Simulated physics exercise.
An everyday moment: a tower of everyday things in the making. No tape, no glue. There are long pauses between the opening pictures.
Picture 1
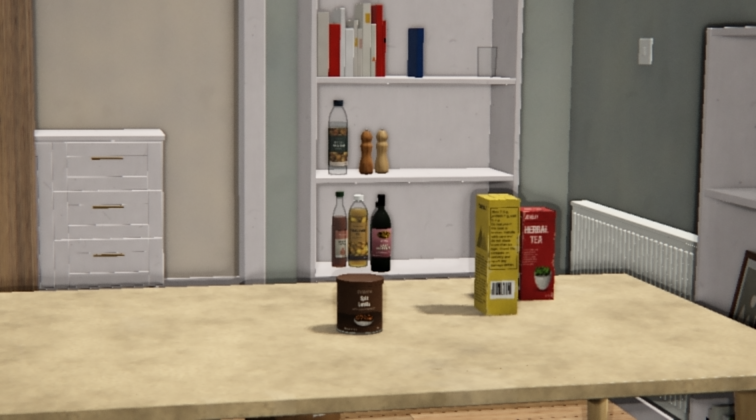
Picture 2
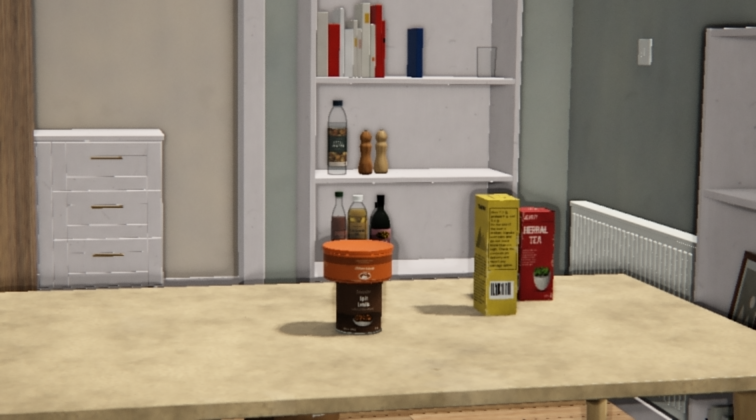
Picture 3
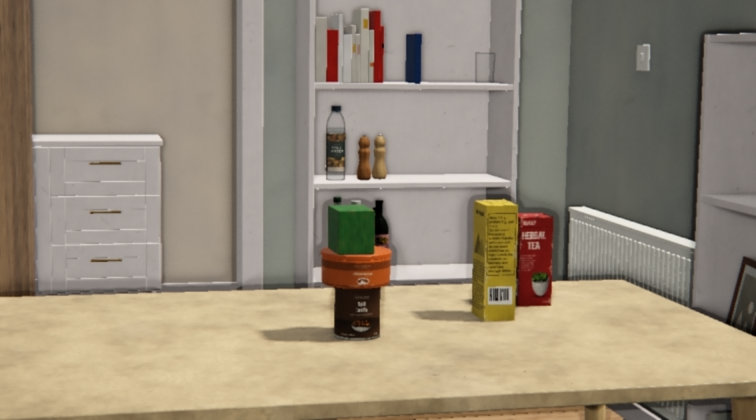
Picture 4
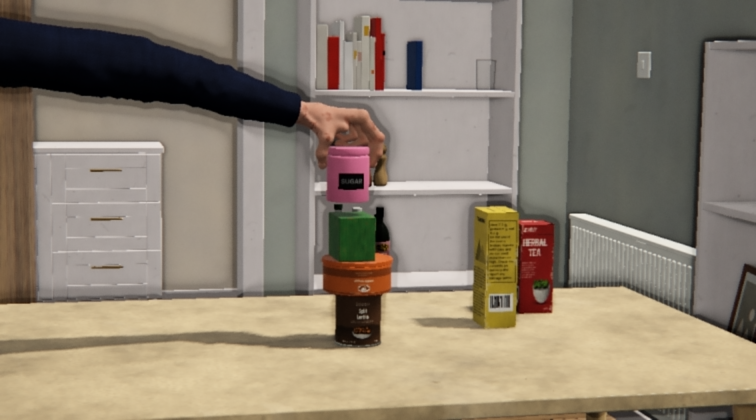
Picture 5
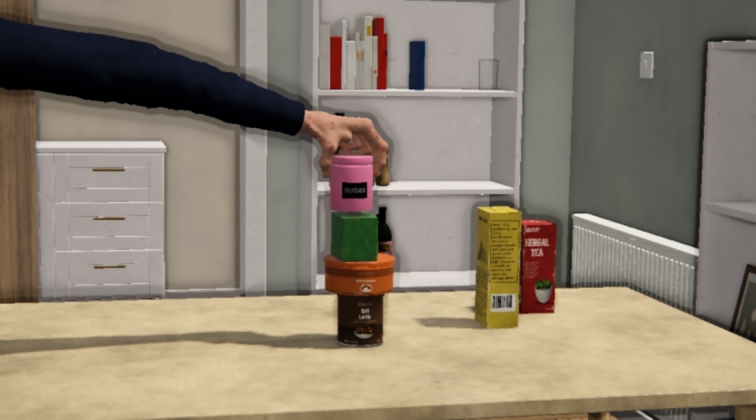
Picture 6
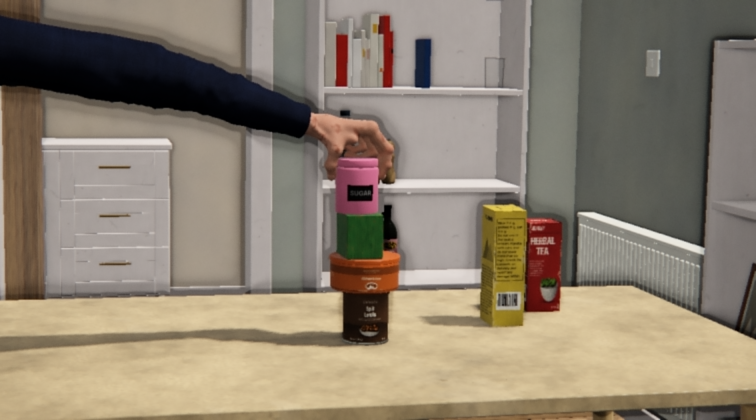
The video shows a brown pot on a table beside yellow and red cartons, with an orange tub and then a green block appearing stacked on it, before a hand lowers a pink sugar jar onto the block and keeps holding it.
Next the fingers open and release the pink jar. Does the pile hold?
It holds.
Then, 0.40 s on from there, no change.
Then, 1.20 s on from there, pink jar resting near (356, 186).
In the end, all 6 unmoved. At the end, from the last picture's camera, pink jar near (356, 186). The pile keeps its balance.
